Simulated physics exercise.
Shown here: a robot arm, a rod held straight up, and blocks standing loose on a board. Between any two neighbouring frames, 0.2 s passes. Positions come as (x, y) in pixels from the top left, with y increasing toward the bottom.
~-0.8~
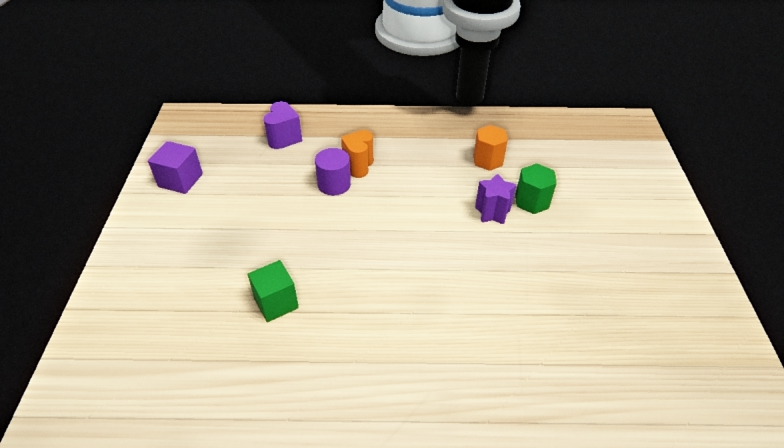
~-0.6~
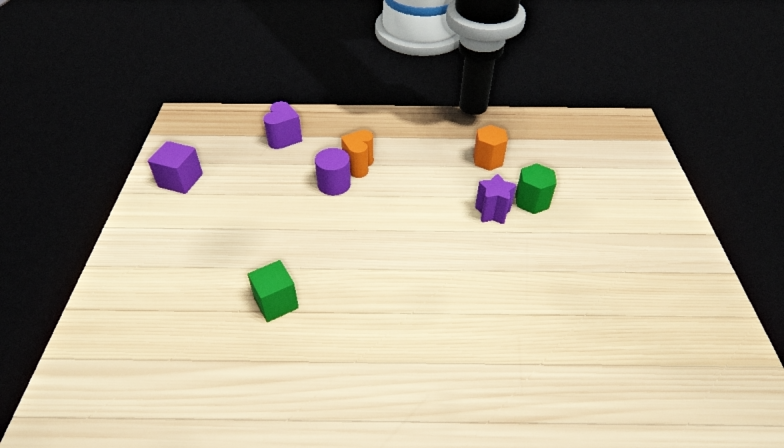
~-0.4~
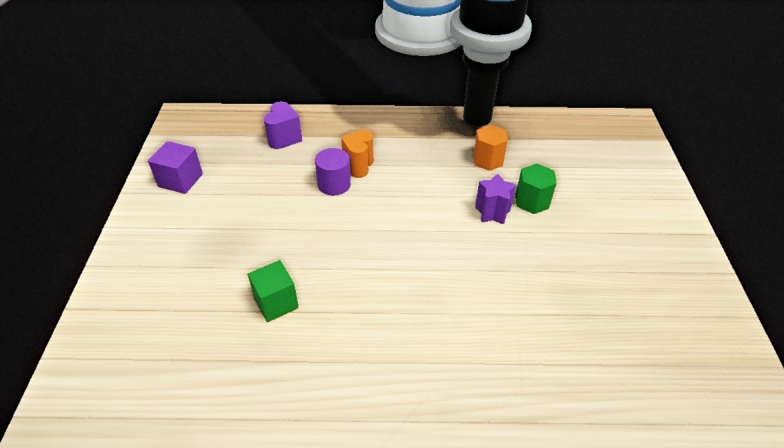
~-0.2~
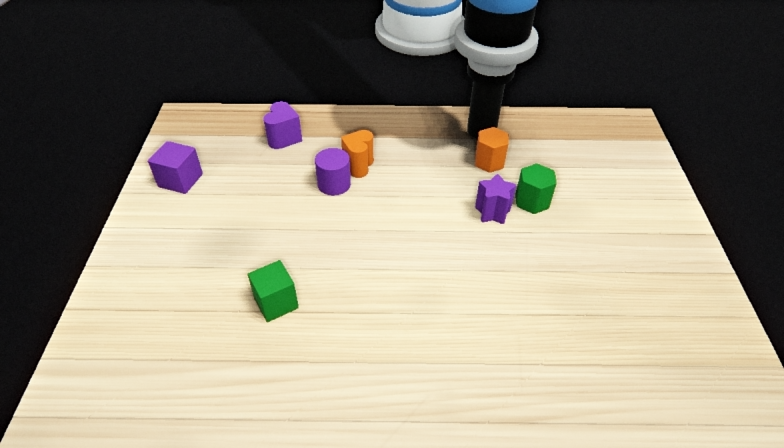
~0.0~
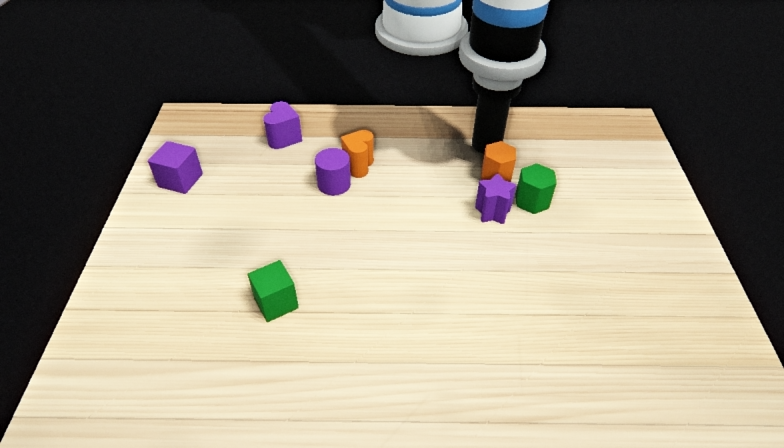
A pale wooden board against a black background is seen from above and in front, the camera still. Purple, orange and green blocks stand across its far half, with a green cube nearer on the left and a white, black and blue robot arm at the back. The arm's black rod moves forward and slightly right, then pushes the orange hexagonal block a short way toward the purple star.
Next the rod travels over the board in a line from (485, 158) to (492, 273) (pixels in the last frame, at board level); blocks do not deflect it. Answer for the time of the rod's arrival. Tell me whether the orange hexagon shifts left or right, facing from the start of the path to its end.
Off to the left side.
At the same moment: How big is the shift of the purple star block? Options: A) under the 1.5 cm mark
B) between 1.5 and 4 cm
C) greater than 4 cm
Choice C: Greater than 4 cm.
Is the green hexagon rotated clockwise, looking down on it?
Going by the path, no.
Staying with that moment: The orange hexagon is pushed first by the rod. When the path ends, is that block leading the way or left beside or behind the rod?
The rod moves past it.
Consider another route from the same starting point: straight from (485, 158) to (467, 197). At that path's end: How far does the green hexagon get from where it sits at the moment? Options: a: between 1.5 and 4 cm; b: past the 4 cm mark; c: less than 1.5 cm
That would be c.
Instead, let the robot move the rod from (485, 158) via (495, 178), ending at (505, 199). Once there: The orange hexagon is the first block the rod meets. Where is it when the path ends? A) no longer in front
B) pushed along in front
Option B.
The first path, step by step. One third of the way, rod at (490, 179); purple star block at (495, 201); orange hexagon at (514, 185), turned 20° anticlockwise; green hexagon at (545, 180), turned 20° anticlockwise.
Two thirds of the way, rod at (493, 218); purple star block at (498, 229), turned 30° clockwise; orange hexagon at (529, 204), turned 70° anticlockwise; green hexagon at (545, 180), turned 20° anticlockwise.
At the end, rod at (495, 260); purple star block at (501, 275), turned 30° clockwise; orange hexagon at (529, 204), turned 70° anticlockwise; green hexagon at (545, 180), turned 20° anticlockwise.
